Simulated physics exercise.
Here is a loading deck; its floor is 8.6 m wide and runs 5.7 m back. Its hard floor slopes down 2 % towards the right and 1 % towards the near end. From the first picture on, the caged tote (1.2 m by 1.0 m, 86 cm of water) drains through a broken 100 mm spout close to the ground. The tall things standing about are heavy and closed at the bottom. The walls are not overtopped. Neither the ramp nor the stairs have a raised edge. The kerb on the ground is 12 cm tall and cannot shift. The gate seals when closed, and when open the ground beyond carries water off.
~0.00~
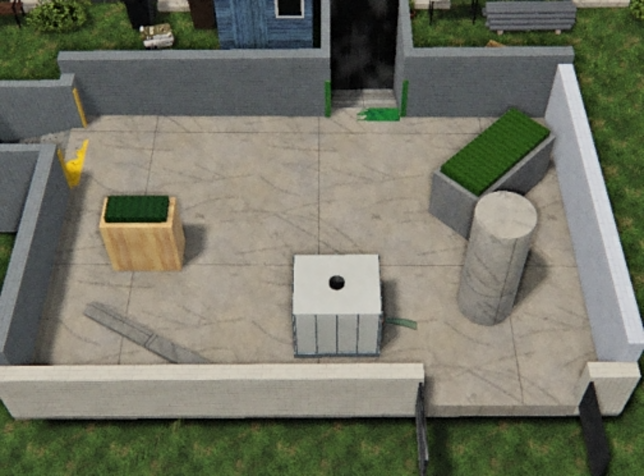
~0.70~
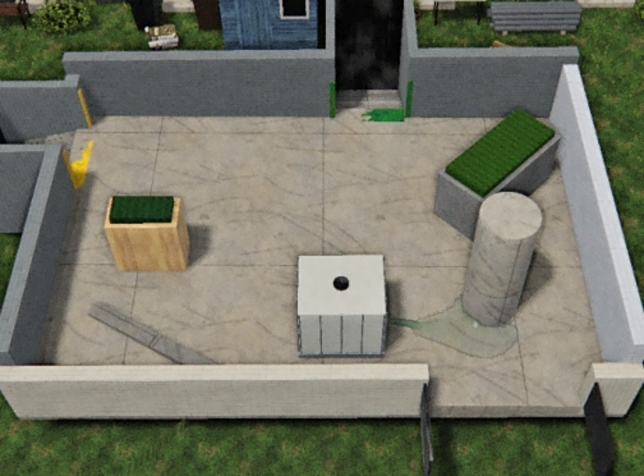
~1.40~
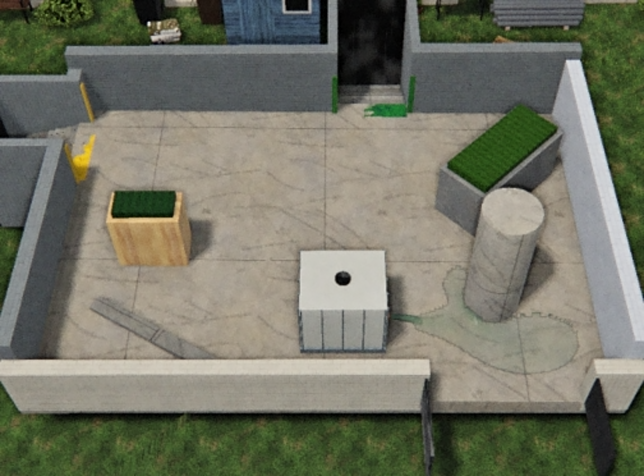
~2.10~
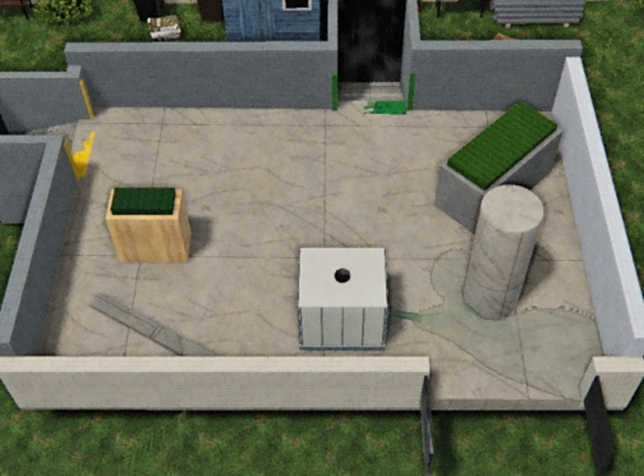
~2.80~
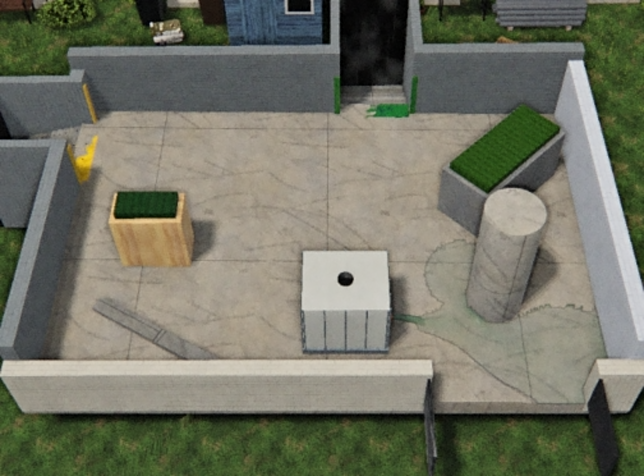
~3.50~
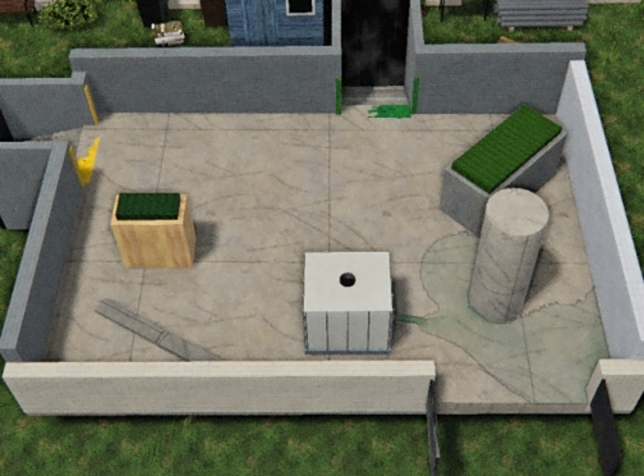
We see a walled concrete deck holding a pale caged tote, a pillar and planters; greenish water streams from the tote's right side, spreading rightward around the pillar's base and widening toward the near right corner.
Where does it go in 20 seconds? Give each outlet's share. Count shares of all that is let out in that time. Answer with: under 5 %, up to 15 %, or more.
The gate opening takes over 15 %; the stairwell (marked green) takes not even 5 %; the ramp down (marked yellow) takes less than 5 %.
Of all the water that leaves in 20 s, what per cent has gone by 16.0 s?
About 70 per cent.
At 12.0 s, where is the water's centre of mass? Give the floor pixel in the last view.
At about (540, 292).
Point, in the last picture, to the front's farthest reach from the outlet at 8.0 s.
Around (569, 192).
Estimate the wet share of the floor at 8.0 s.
Some 15 per cent of it.
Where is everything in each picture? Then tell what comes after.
In the first frame, the jet has just started at (395, 321); the ground is still dry.
In the second frame, from the spout at (400, 322) the water has spread over 0.8 m2; its tip is at (515, 335), and it is 1.6 cm deep on average.
In the third frame, from the spout at (401, 317) the water has spread over 1.8 m2; its tip is at (574, 348), and it is 1.4 cm deep on average.
In the fourth frame, the jet leaves at (401, 315); the sheet reaches a hidden place, 3.5 m away, and wets 3.0 m2.
In the fifth frame, the jet leaves at (404, 318); the sheet reaches a hidden place, 3.5 m away, and wets 3.5 m2.
In the sixth frame, from the spout at (406, 319) the water has spread over 3.9 m2; its tip is at a hidden place, and it is 1.2 cm deep on average.
After 5.0 s water covers 10 % of the floor and is deepest (8 cm) near (481, 325); gone so far, the gate opening 4 %, the stairwell (marked green) 0 %, the ramp down (marked yellow) 0 %.
After 8.0 s water covers 15 % of the floor and is deepest (7 cm) near (481, 325); gone so far, the gate opening 11 %, the stairwell (marked green) 0 %, the ramp down (marked yellow) 0 %.
After 12.0 s water covers 20 % of the floor and is deepest (7 cm) near (611, 388); gone so far, the gate opening 20 %, the stairwell (marked green) 0 %, the ramp down (marked yellow) 0 %.
After 16.0 s water covers 20 % of the floor and is deepest (7 cm) near (611, 388); gone so far, the gate opening 31 %, the stairwell (marked green) 0 %, the ramp down (marked yellow) 0 %.
After 20.0 s water covers 20 % of the floor and is deepest (6 cm) near (611, 388); gone so far, the gate opening 43 %, the stairwell (marked green) 0 %, the ramp down (marked yellow) 0 %.
